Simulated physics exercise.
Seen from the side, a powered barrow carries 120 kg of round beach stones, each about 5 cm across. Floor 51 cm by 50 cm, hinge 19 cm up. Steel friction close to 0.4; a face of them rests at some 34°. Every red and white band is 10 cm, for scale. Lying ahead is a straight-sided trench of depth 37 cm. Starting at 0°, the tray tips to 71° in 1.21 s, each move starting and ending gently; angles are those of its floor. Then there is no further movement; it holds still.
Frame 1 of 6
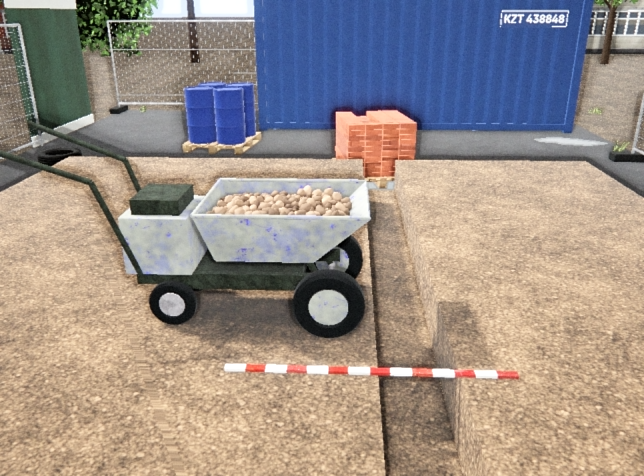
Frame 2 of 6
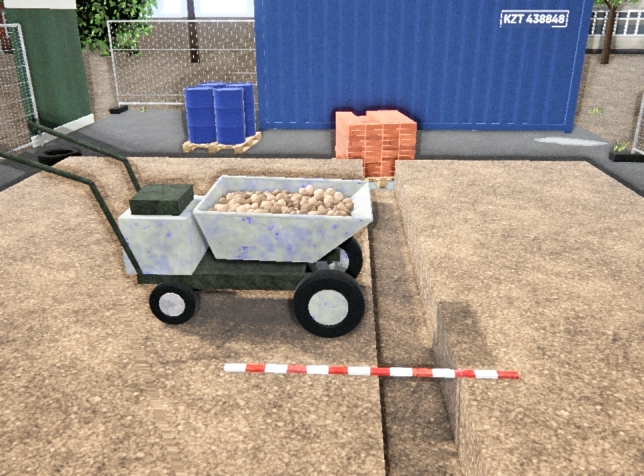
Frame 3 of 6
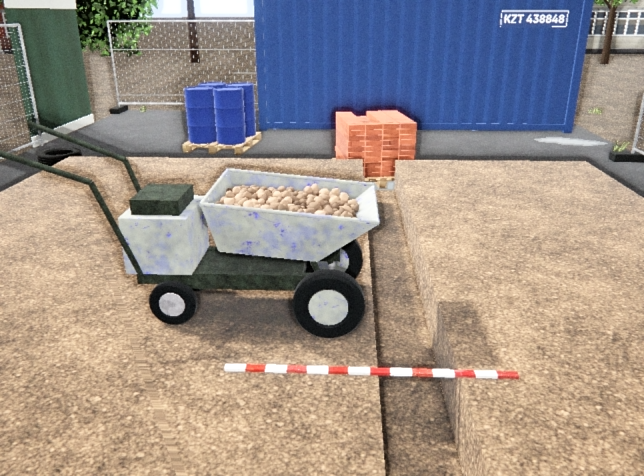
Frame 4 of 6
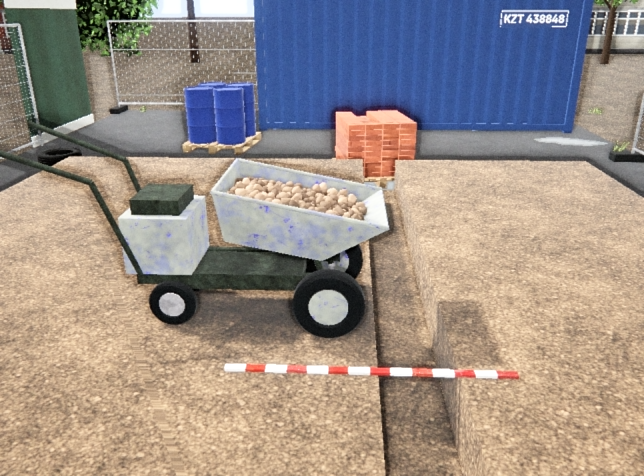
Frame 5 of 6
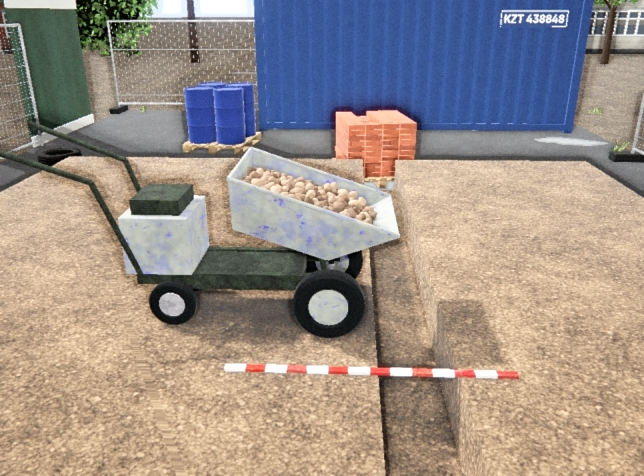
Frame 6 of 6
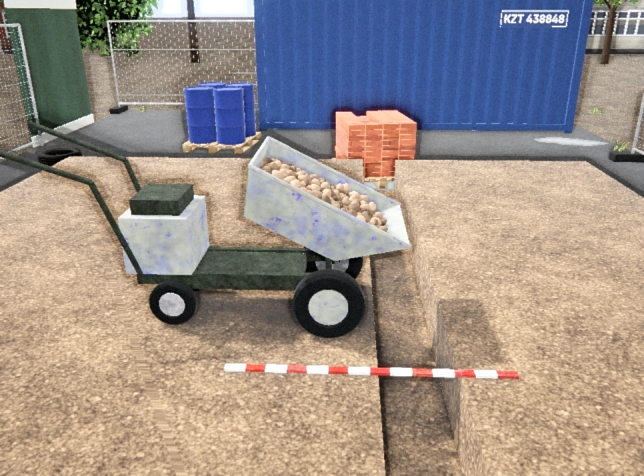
A small powered barrow loaded with rounded stones stood beside a narrow trench, and its pale tray slowly began tilting, then rose steadily at the back, its front edge dipping rightward over the trench.
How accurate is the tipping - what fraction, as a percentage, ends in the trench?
Close to 25 in every hundred.
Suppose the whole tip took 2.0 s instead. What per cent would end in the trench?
Close to 30 per cent then.
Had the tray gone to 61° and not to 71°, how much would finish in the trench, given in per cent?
About 30%.
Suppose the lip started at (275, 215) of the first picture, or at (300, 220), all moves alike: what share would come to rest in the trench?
The first gives about 90 percent and the second about 100 percent.
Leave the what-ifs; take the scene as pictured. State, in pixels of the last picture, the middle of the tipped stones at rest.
Somewhere near pixel (483, 310).
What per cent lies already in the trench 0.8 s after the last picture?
Something like 10 in a hundred.
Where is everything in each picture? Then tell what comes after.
The first frame shows lip at (370, 219), floor tilted 0°, highest stones at (268, 200).
The second frame shows lip at (372, 220), floor tilted 1°, highest stones at (261, 199).
In the third frame, the tray is at 5°, its lip at (379, 223); the top of the load is at (252, 193).
In the fourth frame, the tray is at 11°, its lip at (388, 228); the top of the load is at (257, 185).
In the fifth frame, the tray is at 19°, its lip at (399, 236); the top of the load is at (261, 175).
In the sixth frame, the tray is at 27°, its lip at (410, 247); the top of the load is at (274, 165).
Then, 0.4 s after the last picture the floor is at 60°, 99 % in the tray, 1 % in the trench; the foremost stones are at (439, 281).
Then, 0.8 s after the last picture the floor is at 71°, 34 % in the tray, 9 % in the trench, 57 % past the trench; the foremost stones are at (550, 325).
Then, 1.1 s after the last picture the floor is at 71°, 4 % in the tray, 19 % in the trench, 77 % past the trench; the foremost stones are at (636, 324).
Then, 3.1 s after the last picture the floor is at 71°, 0 % in the tray, 25 % in the trench, 75 % past the trench; the foremost stones are past the picture's edge.
